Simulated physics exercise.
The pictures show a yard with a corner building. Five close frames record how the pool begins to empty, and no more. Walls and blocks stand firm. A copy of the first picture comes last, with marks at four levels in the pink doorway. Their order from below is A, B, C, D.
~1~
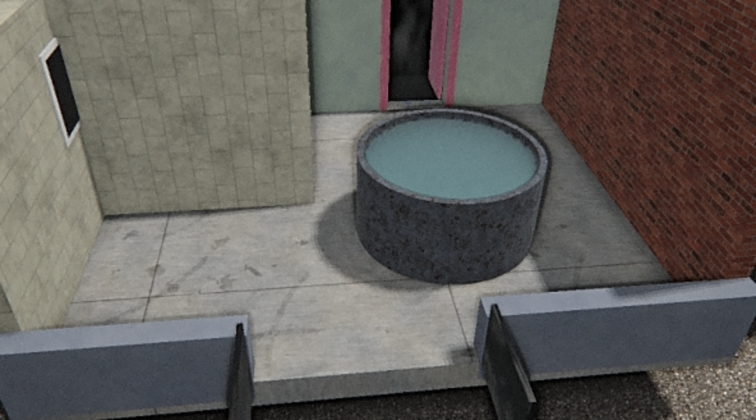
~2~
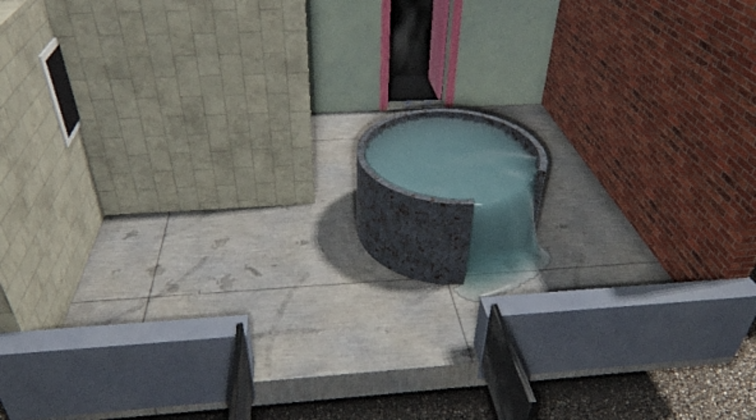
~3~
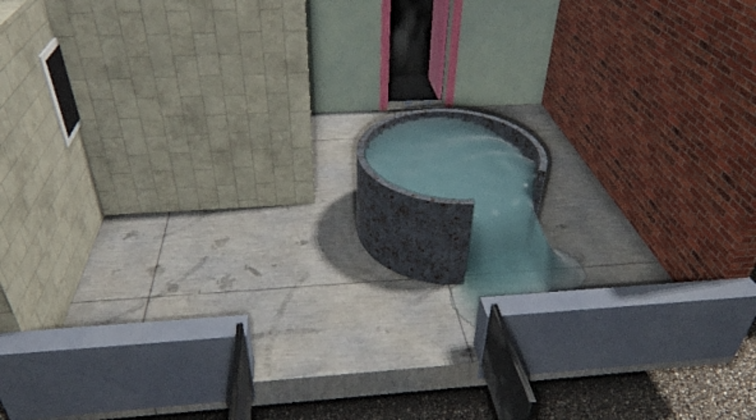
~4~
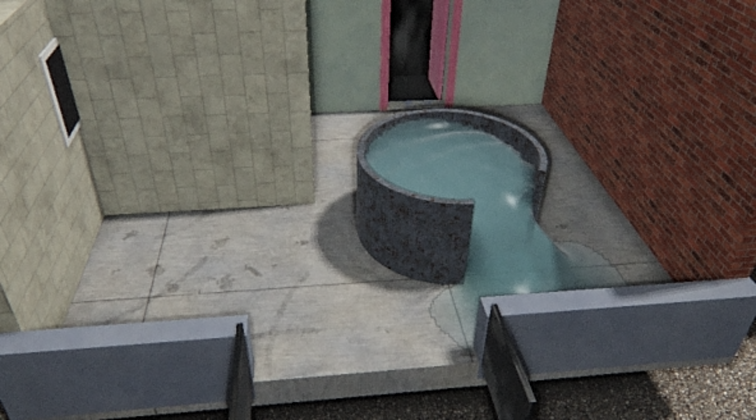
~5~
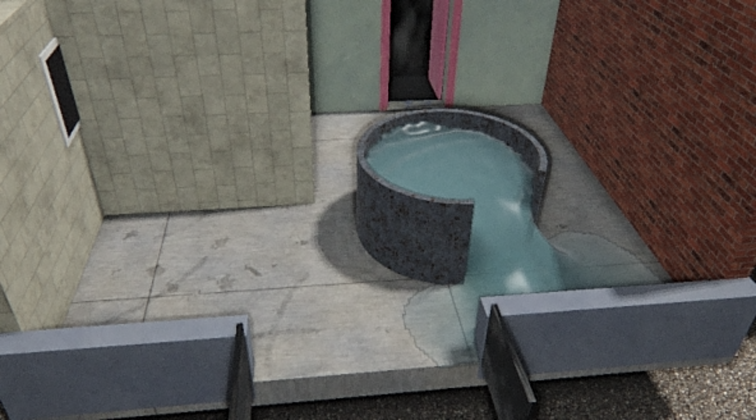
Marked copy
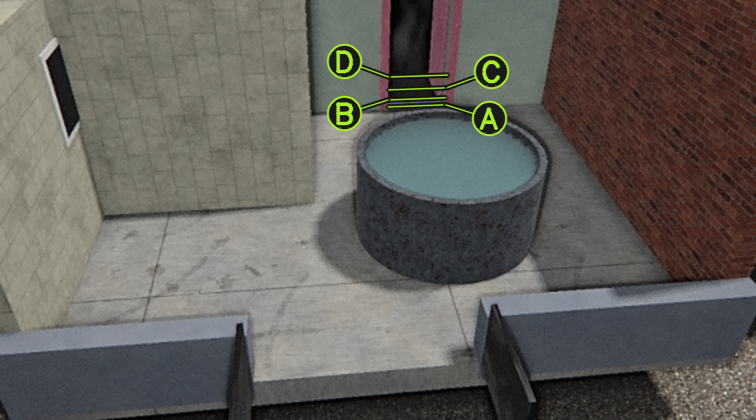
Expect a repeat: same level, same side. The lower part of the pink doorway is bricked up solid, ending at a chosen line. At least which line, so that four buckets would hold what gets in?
Go for B.
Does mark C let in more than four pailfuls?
No.
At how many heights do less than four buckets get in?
Three of the four.
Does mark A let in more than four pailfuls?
Yes.
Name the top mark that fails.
A.
On the marked copy, A at (416, 105); B at (417, 98); C at (417, 88); D at (418, 76); from the bottom up A, B, C, D.
With A, some 20 bucketfuls get in.
With B, a bucket or two gets in.
With C, nothing gets over.
With D, nothing gets over.
